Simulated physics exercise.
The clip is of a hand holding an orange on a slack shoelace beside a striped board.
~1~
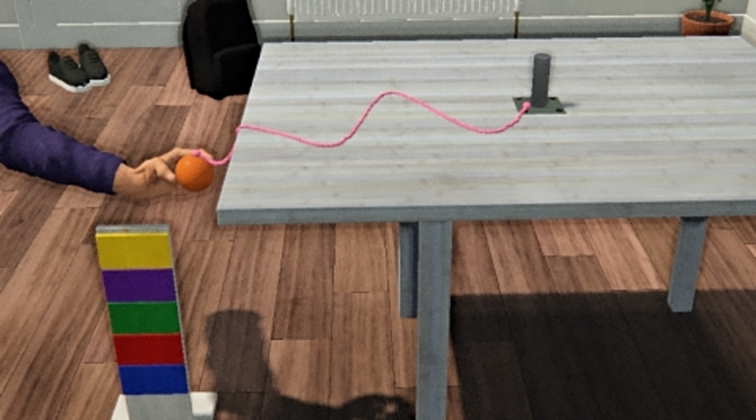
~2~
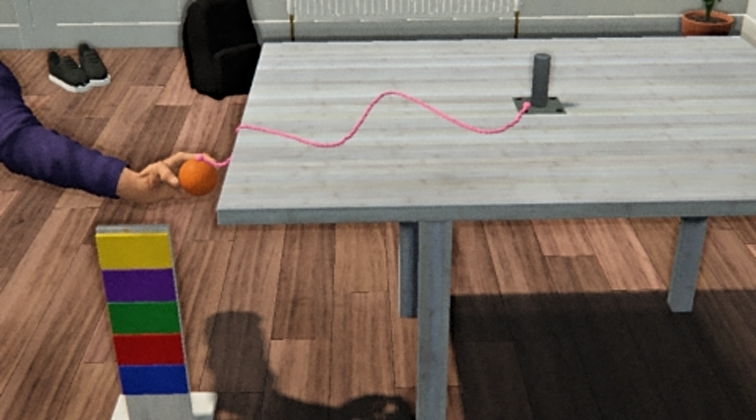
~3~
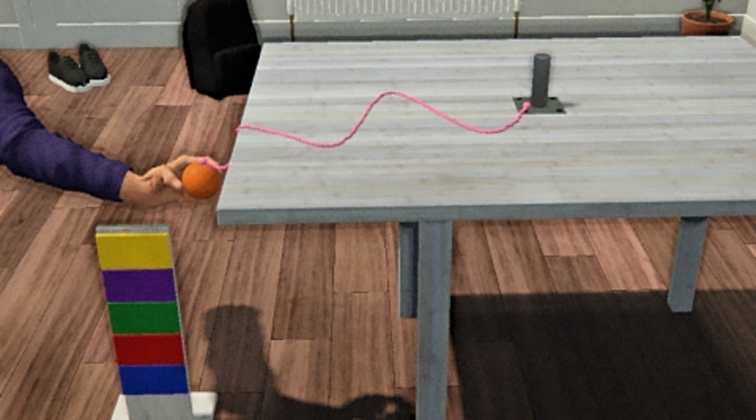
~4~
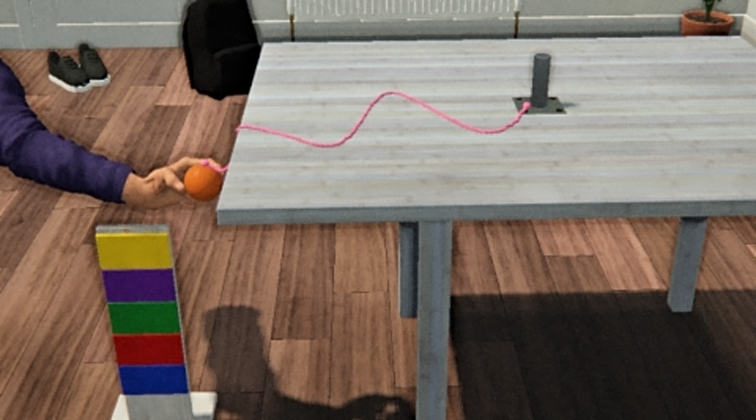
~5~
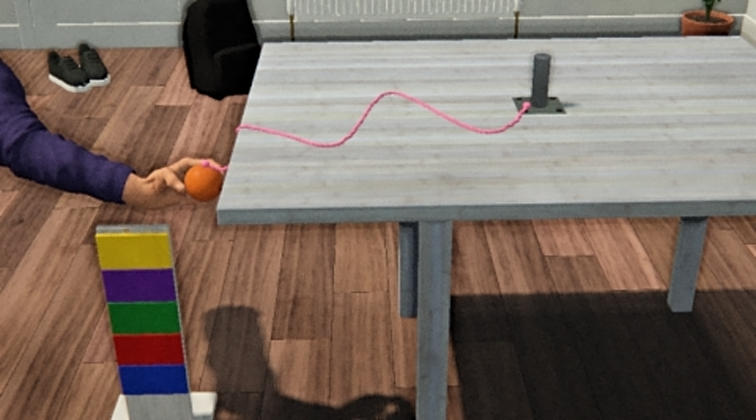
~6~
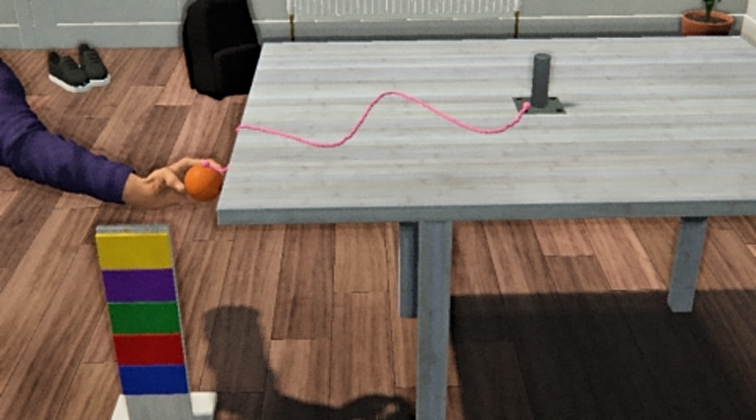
A hand holding an orange ball on a slack pink cord, shifting slightly toward the table edge above a colour-striped board.
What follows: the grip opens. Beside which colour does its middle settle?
At blue.
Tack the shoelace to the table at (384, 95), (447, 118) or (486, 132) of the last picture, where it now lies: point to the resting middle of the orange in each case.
About (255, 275), (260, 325) and (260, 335).
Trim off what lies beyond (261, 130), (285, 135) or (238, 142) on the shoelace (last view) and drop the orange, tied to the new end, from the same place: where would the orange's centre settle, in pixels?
Near (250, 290), (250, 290) and (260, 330).
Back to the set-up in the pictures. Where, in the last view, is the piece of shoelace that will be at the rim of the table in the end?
That spot is around (369, 109).
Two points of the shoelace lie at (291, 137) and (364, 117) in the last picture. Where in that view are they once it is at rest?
About (258, 255), and the other about (242, 147).
Soon after, orange near (253, 338); level with red.
After that, orange near (273, 372); level with blue.
In the end, orange near (269, 372); level with blue. Its centre hangs level with the blue band.
